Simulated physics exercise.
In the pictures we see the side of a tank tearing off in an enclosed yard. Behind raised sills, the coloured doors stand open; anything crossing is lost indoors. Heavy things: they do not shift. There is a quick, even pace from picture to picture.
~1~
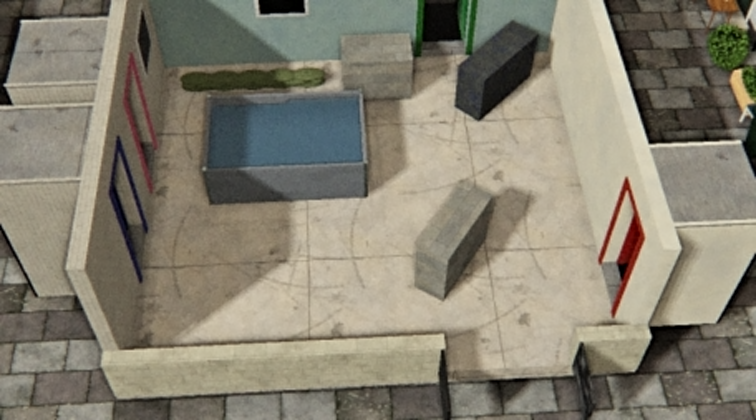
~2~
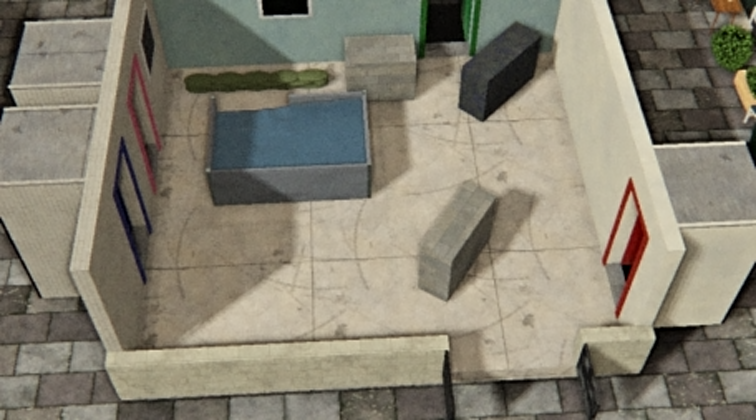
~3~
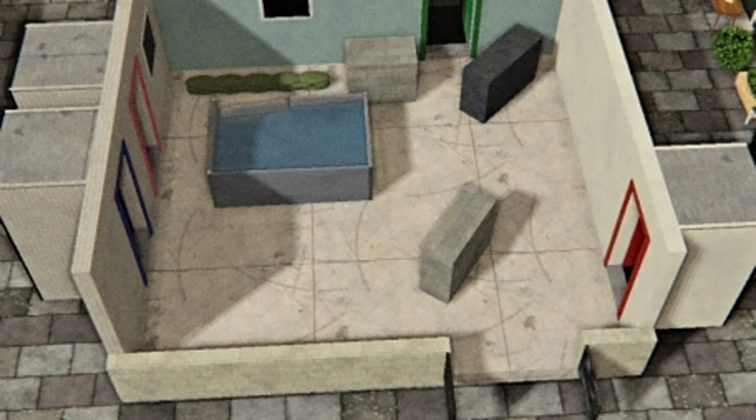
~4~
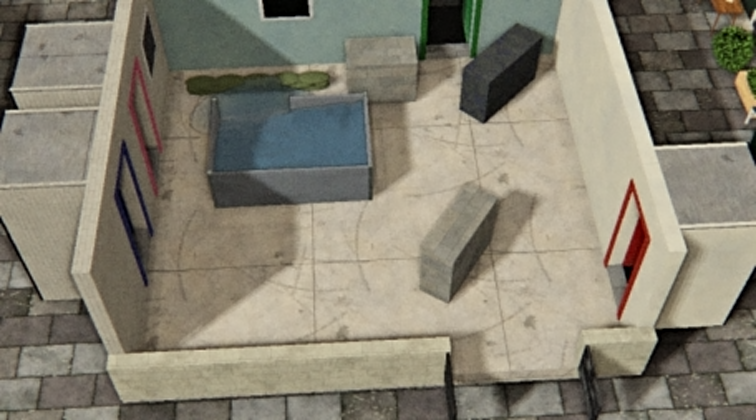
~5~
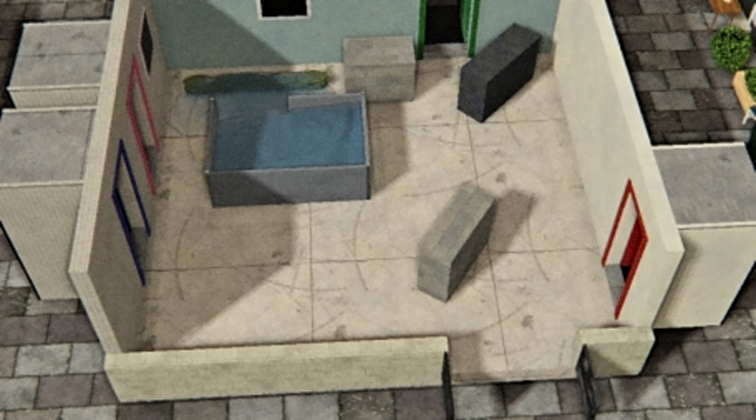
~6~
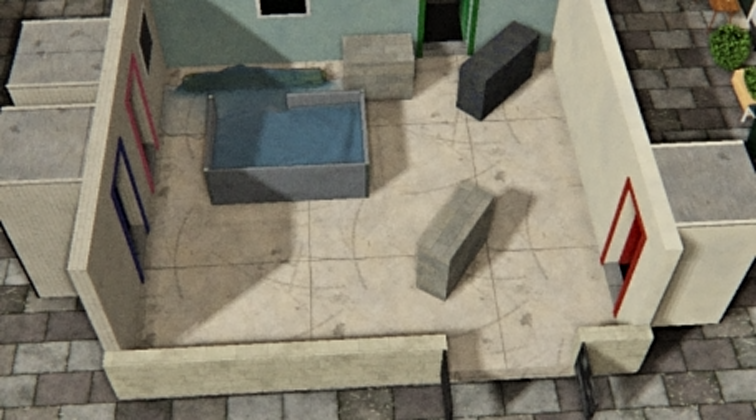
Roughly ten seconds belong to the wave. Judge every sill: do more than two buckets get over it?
My prediction: The pink door copes honestly, the green door copes honestly, the blue door copes honestly, the red door copes honestly.
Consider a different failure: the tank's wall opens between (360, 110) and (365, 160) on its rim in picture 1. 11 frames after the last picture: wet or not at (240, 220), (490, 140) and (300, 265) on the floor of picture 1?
Result, in sequence: Spared by the spill, sodden, spared by the spill.
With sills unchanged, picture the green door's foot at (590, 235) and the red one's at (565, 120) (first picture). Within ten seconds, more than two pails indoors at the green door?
Answer: Green door stays below the line.
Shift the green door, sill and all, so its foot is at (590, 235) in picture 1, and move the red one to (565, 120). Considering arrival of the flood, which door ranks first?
The one in pink, as it turns out.
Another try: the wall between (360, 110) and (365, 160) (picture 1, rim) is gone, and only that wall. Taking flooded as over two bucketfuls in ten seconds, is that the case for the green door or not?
Check on green - it keeps within bounds.
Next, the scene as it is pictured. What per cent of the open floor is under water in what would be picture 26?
I'd say 50 per cent.
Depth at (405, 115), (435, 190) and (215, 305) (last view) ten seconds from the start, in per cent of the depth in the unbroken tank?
Readings in order: Around 8, 8 and 10 %.
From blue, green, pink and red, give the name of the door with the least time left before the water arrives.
That would be the pink door, ahead of the rest.
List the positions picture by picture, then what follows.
The first picture shows the tank at (286, 132) is whole and still.
In the second picture, water pours out on the tank's far side and has run to a hidden place.
In the third picture, the front is at a hidden place, out from the gap on the tank's far side.
In the fourth picture, water pours out on the tank's far side and has run to (211, 97).
In the fifth picture, the front is at (184, 95), out from the gap on the tank's far side.
In the sixth picture, the front is at (164, 89), out from the gap on the tank's far side.
A moment on, water covers 15 % of the floor; the pink door not reached, the green door not reached, the blue door not reached, the red door not reached.
Next, water covers 25 % of the floor; the pink door wet at the sill, nothing in, the green door not reached, the blue door wet at the sill, nothing in, the red door not reached.
Then, water covers 50 % of the floor; the pink door wet at the sill, nothing in, the green door wet at the sill, nothing in, the blue door wet at the sill, nothing in, the red door not reached.
Later, water covers 70 % of the floor; the pink door wet at the sill, nothing in, the green door wet at the sill, nothing in, the blue door wet at the sill, nothing in, the red door wet at the sill, nothing in.
In the end, water covers 95 % of the floor; the pink door wet at the sill, nothing in, the green door under two buckets in, the blue door wet at the sill, nothing in, the red door wet at the sill, nothing in.
